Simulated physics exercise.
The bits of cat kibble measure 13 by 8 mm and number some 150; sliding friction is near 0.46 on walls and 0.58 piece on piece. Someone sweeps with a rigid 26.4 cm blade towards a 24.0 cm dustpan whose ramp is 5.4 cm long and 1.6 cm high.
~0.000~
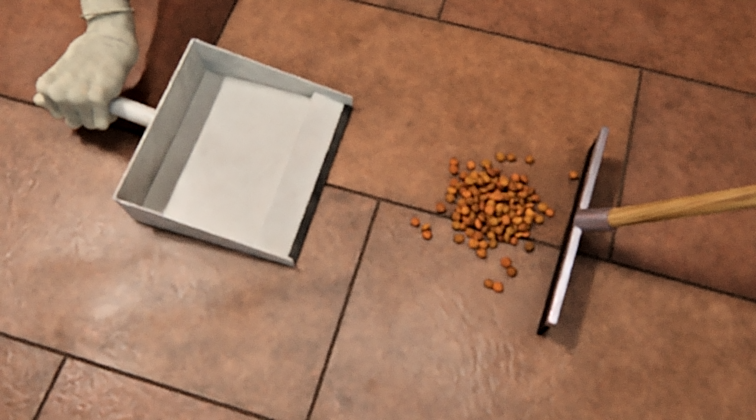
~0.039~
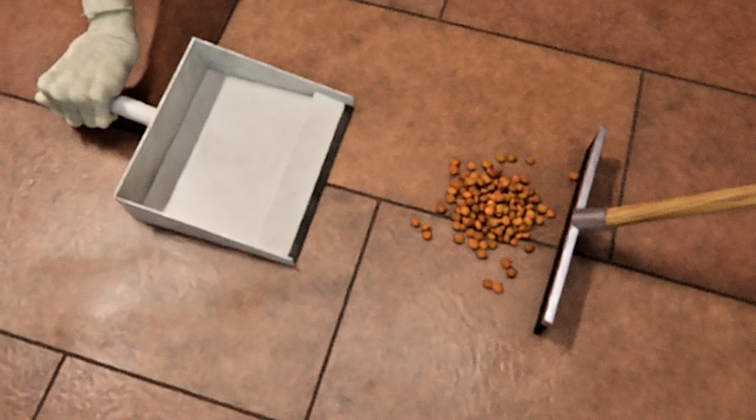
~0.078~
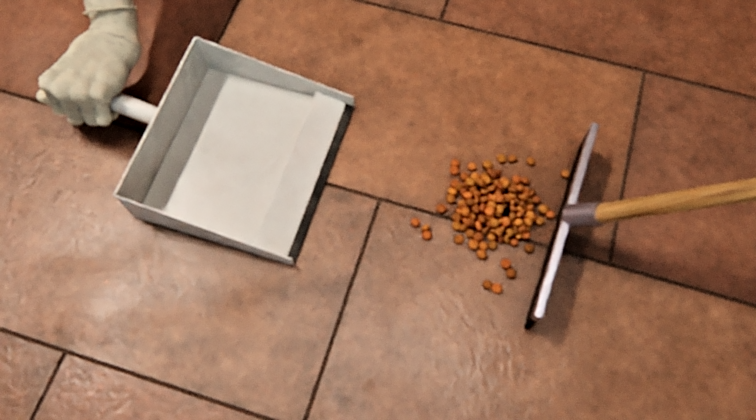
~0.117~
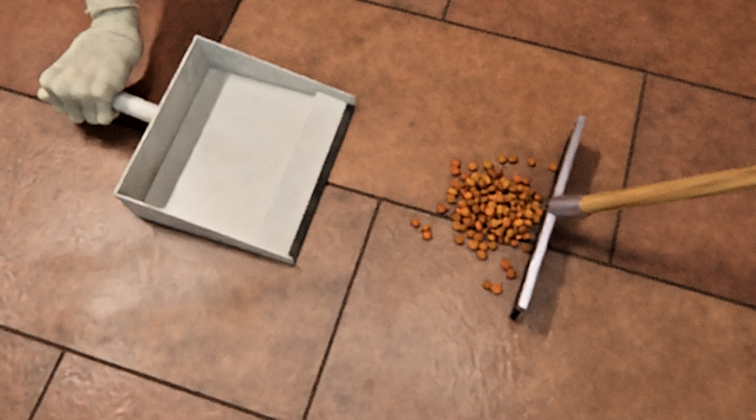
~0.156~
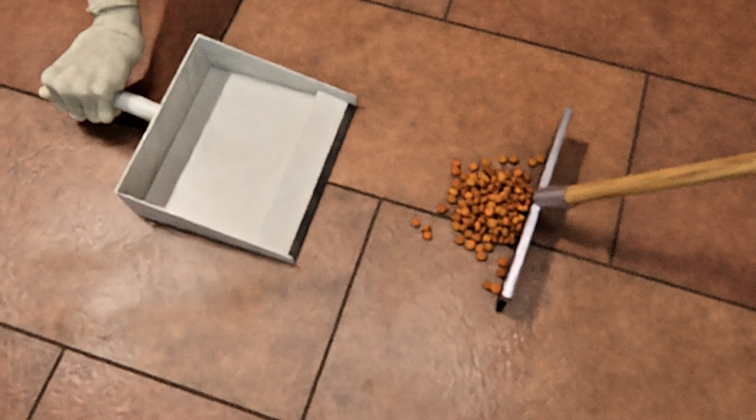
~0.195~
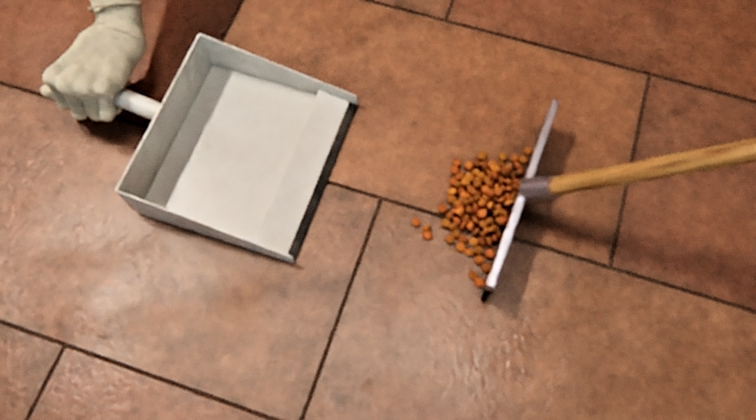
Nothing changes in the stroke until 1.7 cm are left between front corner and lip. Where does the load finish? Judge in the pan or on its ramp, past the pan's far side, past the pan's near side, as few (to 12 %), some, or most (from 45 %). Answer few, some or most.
Pan: Some, far side: Some, near side: Few.
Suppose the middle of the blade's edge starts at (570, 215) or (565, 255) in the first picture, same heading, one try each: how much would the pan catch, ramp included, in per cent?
About 30 and 35 per cent.
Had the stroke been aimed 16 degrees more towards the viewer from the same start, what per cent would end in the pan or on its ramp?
Then about 45 per cent.
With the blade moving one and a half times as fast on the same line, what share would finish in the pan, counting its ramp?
Then about 35 per cent.
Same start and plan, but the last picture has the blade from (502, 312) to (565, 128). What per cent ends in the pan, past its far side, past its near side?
Pan 40, far 5, near 0.
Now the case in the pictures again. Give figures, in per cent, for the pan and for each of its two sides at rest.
Pan 35, far side 30, near side 0.
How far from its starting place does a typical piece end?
Some 24 cm.
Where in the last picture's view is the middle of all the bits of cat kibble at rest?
At about (346, 122).
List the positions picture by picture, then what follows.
In the first picture, blade from (551, 322) to (602, 134), moved 0.0 cm, 0 of the pieces shifted so far; middle of the pieces at (495, 203); pan at (234, 158).
In the second picture, blade from (547, 321) to (600, 134), moved 0.4 cm, 0 of the pieces shifted so far; middle of the pieces at (495, 204).
In the third picture, blade from (537, 316) to (592, 130), moved 1.6 cm, 1 of the pieces shifted so far; middle of the pieces at (495, 204).
In the fourth picture, blade from (521, 307) to (580, 123), moved 3.6 cm, 8 of the pieces shifted so far; middle of the pieces at (496, 205).
In the fifth picture, blade from (506, 296) to (567, 115), moved 5.7 cm, 76 of the pieces shifted so far; middle of the pieces at (492, 208).
In the sixth picture, blade from (490, 286) to (553, 107), moved 7.8 cm, 143 of the pieces shifted so far; middle of the pieces at (487, 198); pan at (237, 153). The blade's pace is about 0.54 m/s, heading 19 degrees away from the viewer's side.
After 0.41 s, middle of the blade 14 cm from the lip; 0 % over the lip, far side 10 %, near side 0 %.
After 0.55 s, middle of the blade 6 cm from the lip; 0 % over the lip, far side 20 %, near side 0 %.
Then, at 0.82 s, middle of the blade 3 cm from the lip; 35 % over the lip, far side 30 %, near side 0 %.
By 1.3 s all is still; pan 35 %, far side 30 %, near side 0 %, in front of the lip or behind the blade 35 %.
